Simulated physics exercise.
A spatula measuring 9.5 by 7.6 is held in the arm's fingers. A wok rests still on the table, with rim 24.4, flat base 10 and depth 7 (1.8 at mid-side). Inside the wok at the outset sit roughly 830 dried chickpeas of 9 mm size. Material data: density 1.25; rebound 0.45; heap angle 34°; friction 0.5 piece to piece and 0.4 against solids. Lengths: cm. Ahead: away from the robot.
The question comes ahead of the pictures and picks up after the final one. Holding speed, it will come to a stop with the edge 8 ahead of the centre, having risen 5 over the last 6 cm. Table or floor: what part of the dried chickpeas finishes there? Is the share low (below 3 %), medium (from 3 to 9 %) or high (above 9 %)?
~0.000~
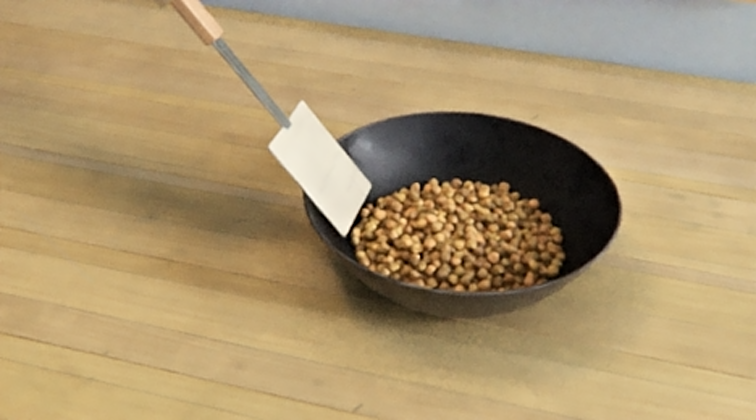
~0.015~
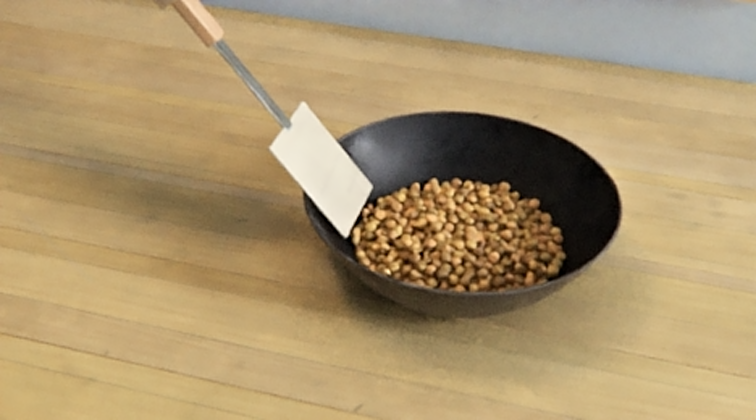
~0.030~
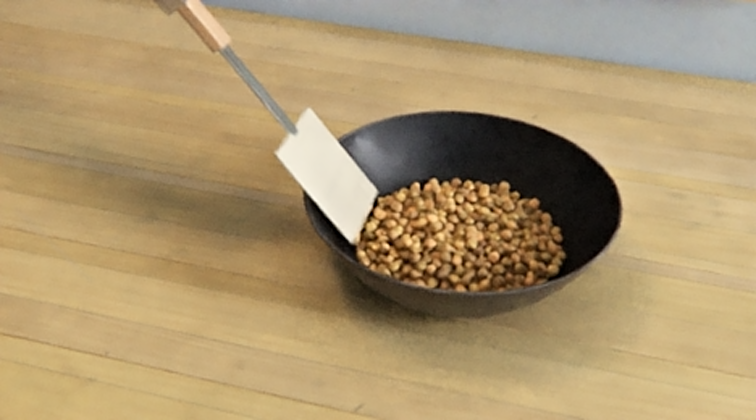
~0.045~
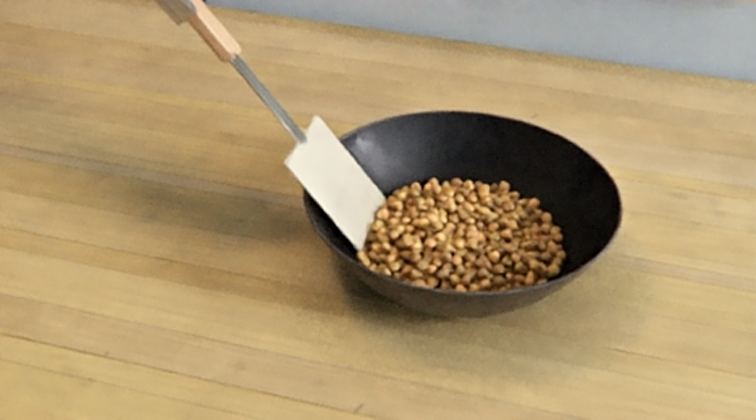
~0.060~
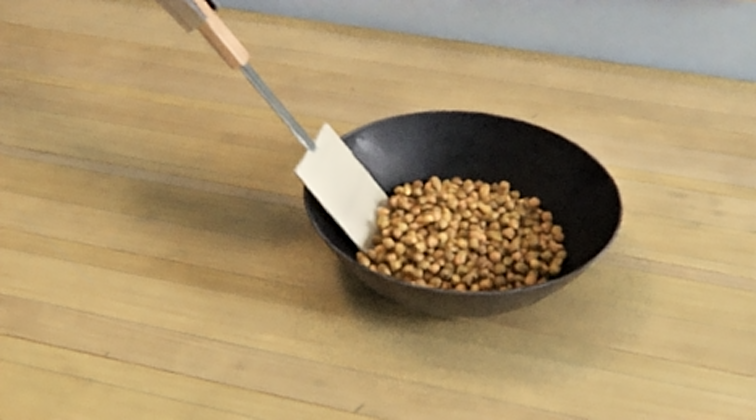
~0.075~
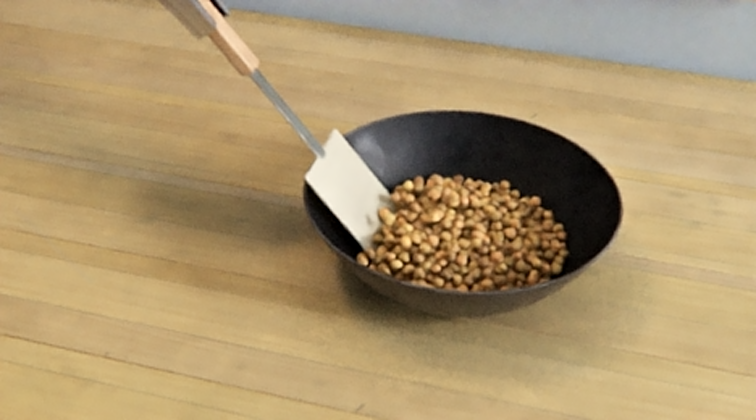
The share is high, above 9 %.
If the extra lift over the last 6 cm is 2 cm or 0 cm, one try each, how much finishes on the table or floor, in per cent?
Result: Approx. 15 % and 10 %, one try each.
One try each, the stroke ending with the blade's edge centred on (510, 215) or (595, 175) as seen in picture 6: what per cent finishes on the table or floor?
0 % and 30 %.
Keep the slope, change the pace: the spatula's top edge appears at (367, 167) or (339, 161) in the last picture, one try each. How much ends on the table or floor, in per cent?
That comes to about 30 and about 25 percent, in that order.
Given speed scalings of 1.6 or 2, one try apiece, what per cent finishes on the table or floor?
I'd say near 25 and then near 30 per cent.
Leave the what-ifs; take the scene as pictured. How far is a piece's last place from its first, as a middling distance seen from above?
Distance: Near 4 cm.
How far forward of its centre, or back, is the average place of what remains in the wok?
I'd say it's roughly 3.5 cm toward the front.
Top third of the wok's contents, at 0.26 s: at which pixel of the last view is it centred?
Centre: Approx. (544, 222) in the last view.
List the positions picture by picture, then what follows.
In the first picture, spatula top edge at (285, 123), sloping 50°; upper third of the load around (462, 236), from x 355 to 560, top at y 185; 830 in the wok.
In the second picture, spatula top edge at (286, 124), sloping 50°; upper third of the load around (463, 236), from x 355 to 560, top at y 185.
In the third picture, spatula top edge at (292, 130), sloping 50°; upper third of the load around (463, 236), from x 355 to 560, top at y 185.
In the fourth picture, spatula top edge at (301, 139), sloping 50°; upper third of the load around (463, 235), from x 360 to 560, top at y 185.
In the fifth picture, spatula top edge at (311, 147), sloping 50°; upper third of the load around (461, 235), from x 360 to 560, top at y 180.
In the sixth picture, spatula top edge at (320, 153), sloping 50°; upper third of the load around (461, 234), from x 360 to 565, top at y 180; 830 in the wok.
By 0.17 s, sloping 50°, highest piece 5 above the table; 830 in the wok.
By 0.26 s, sloping 50°, highest piece 7 above the table; 830 in the wok.
By 0.51 s, sloping 50°, highest piece 7 above the table; 707 in the wok, 79 on the table or floor, 44 on the blade or in flight.
By 1.56 s, sloping 50°, highest piece 7 above the table; 707 in the wok, 123 on the table or floor.
Final count, 707 in the wok, 123 on the table or floor. That is 15 % on the table or floor.
